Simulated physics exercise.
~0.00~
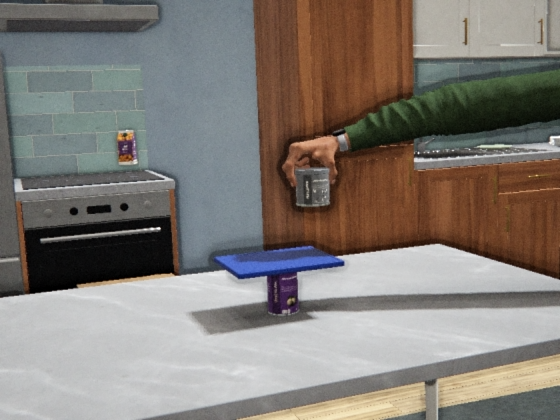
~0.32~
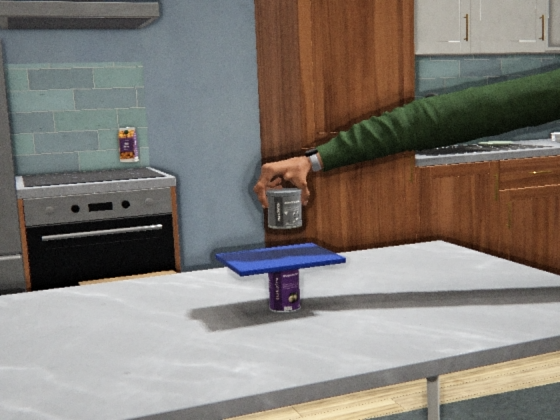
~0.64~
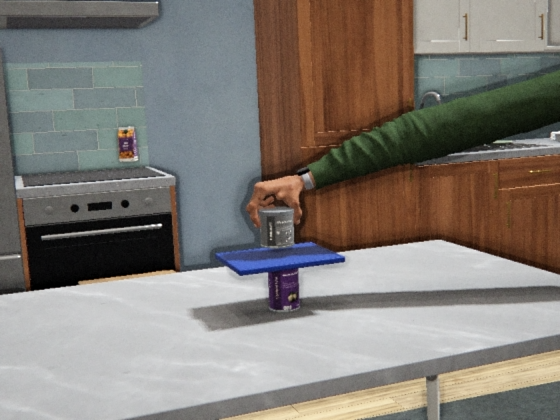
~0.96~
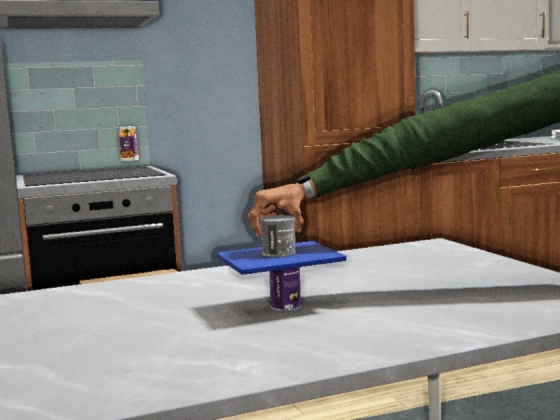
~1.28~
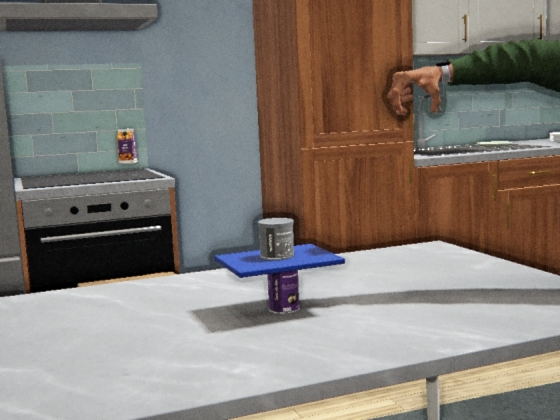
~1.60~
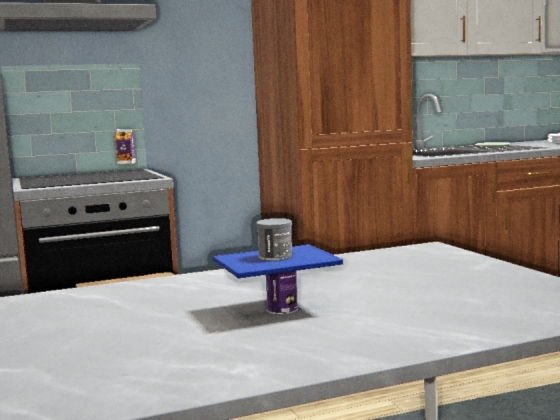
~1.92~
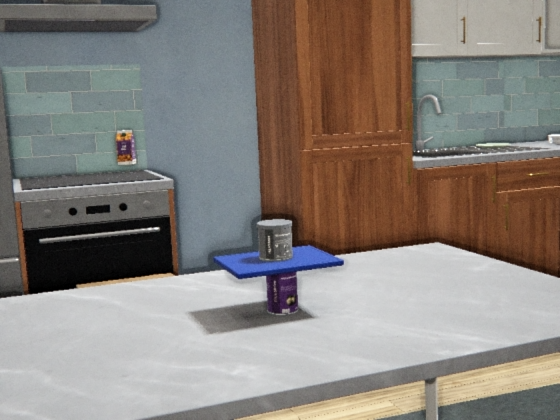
A grey tin, held by a hand in a green sleeve, moves left and down onto a blue lid balanced on a purple tin on a kitchen counter. The hand lets go and withdraws to the right, and the stack stays balanced and still.
